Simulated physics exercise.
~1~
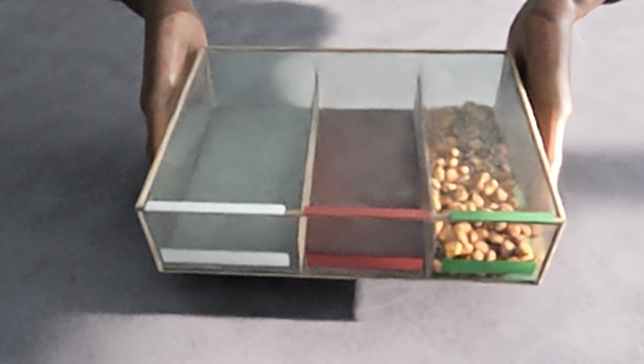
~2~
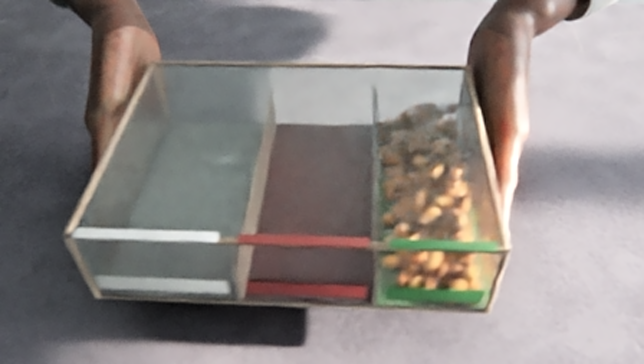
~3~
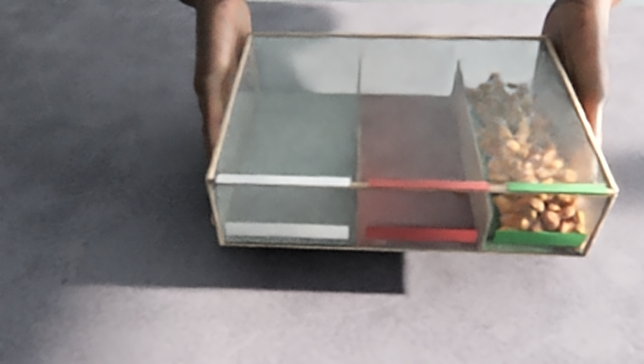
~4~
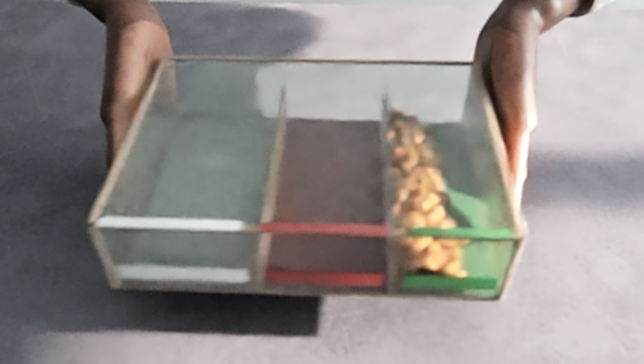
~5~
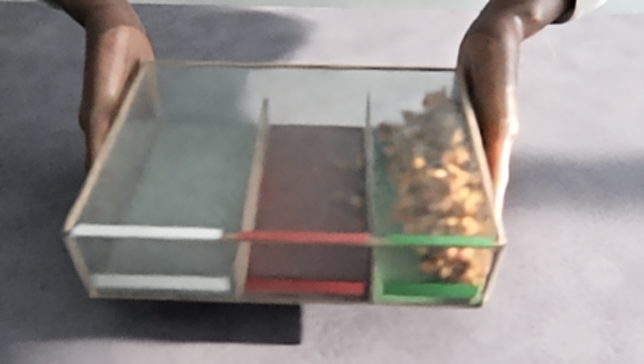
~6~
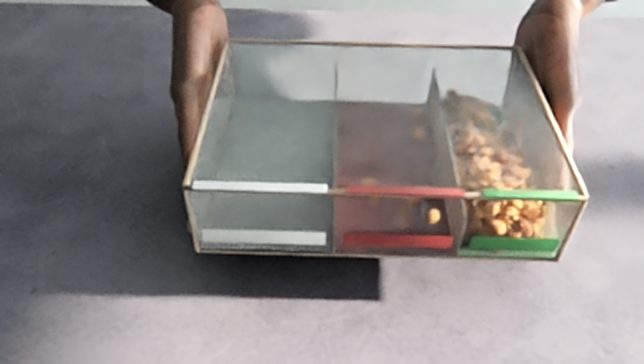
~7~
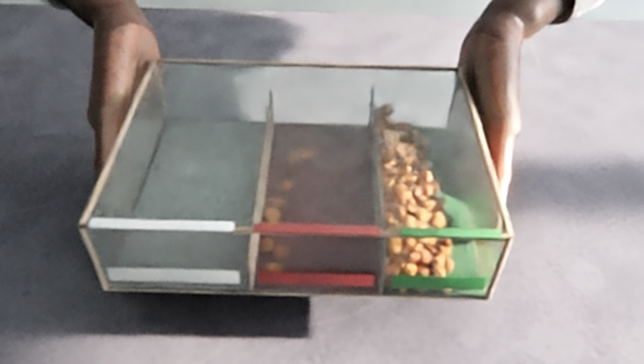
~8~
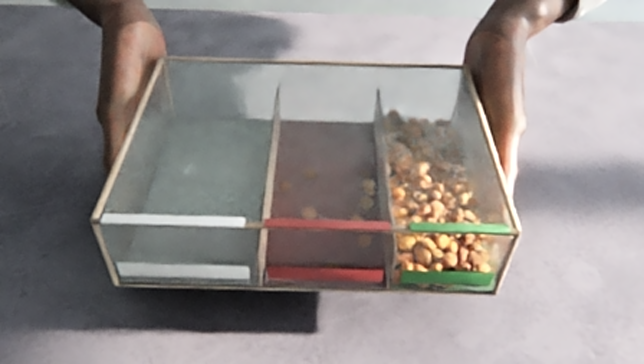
On a gray surface, hands shake a clear box, spilling some kibble from green into red.
